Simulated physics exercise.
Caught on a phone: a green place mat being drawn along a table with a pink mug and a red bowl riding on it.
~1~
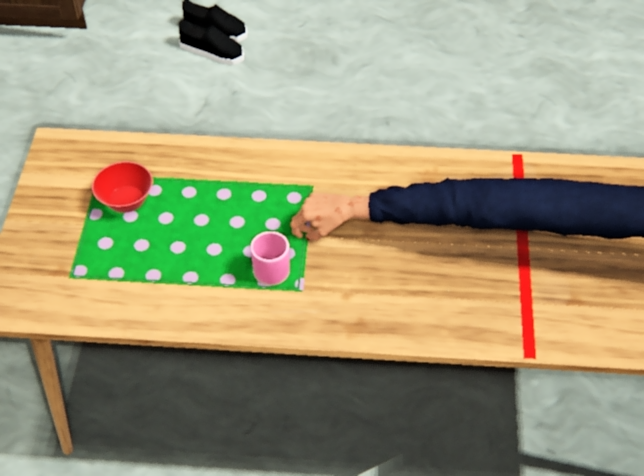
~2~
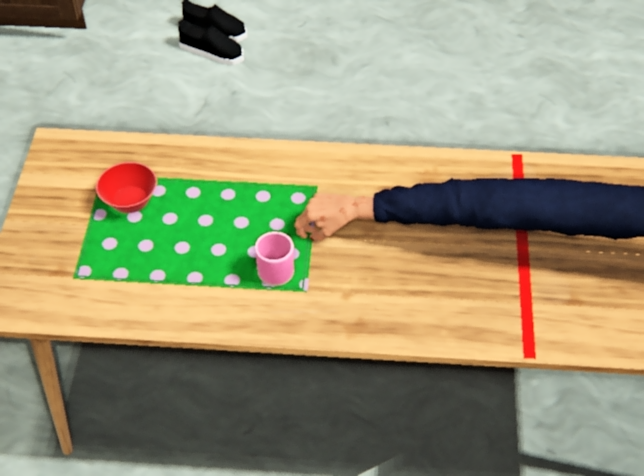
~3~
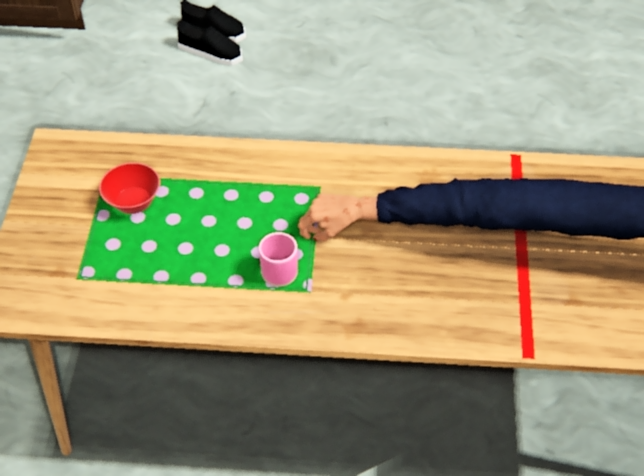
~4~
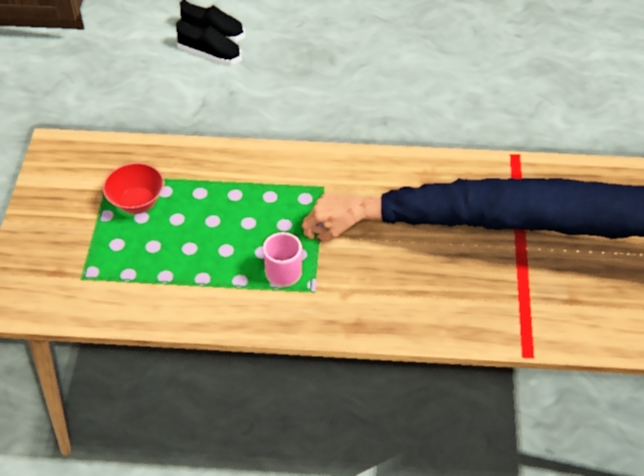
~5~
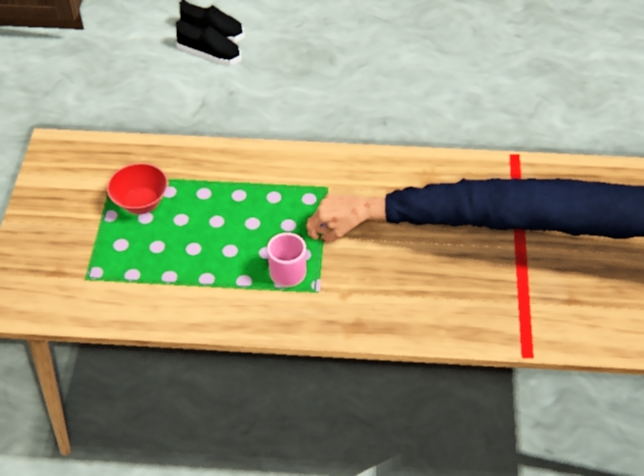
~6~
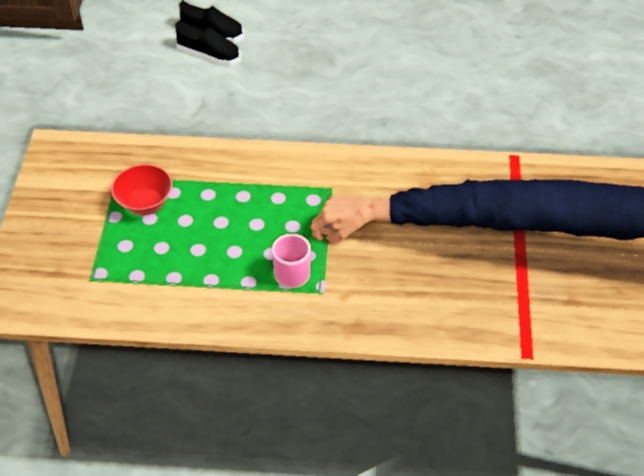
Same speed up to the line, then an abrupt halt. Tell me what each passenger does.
Outcome: The pink mug remains aboard; the red bowl keeps its seat.
Then, 2.01 s past the final frame, hem at the tape; pink mug on the cloth near (486, 272); red bowl on the cloth near (324, 204).
Then, 2.12 s past the final frame, hem at the tape; pink mug on the cloth near (490, 272); red bowl on the cloth near (328, 204).
When it is over, hem at the tape; pink mug on the cloth near (490, 272); red bowl on the cloth near (328, 204). The pink mug keeps its seat and the red bowl stays on the cloth.
